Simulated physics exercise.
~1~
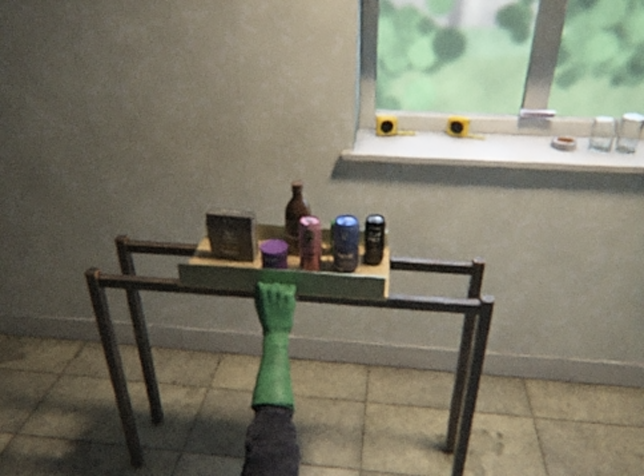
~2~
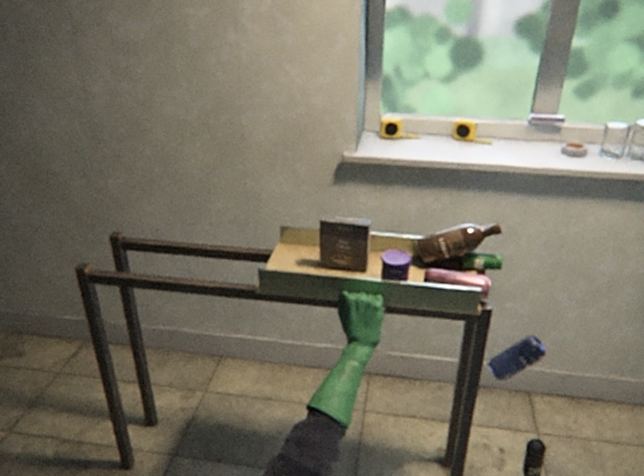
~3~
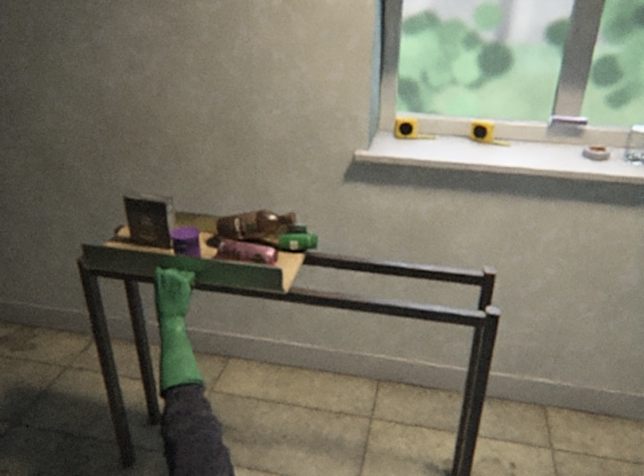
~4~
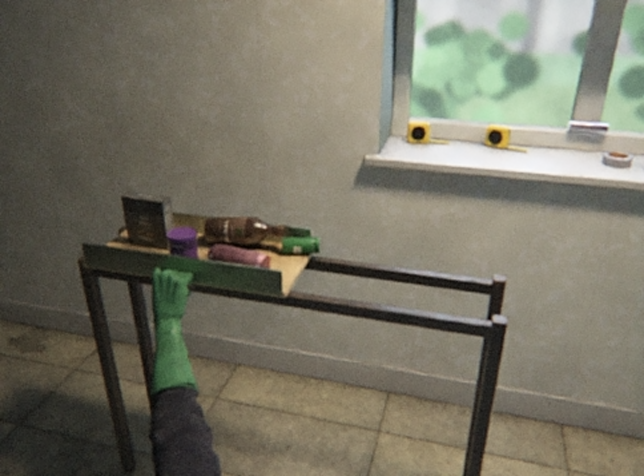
A green-gloved hand slid a loaded tray right along its rails, toppling the bottle and several cans and sending a blue can and a black can over the end, then moved it left, where the box and purple tin still stood.
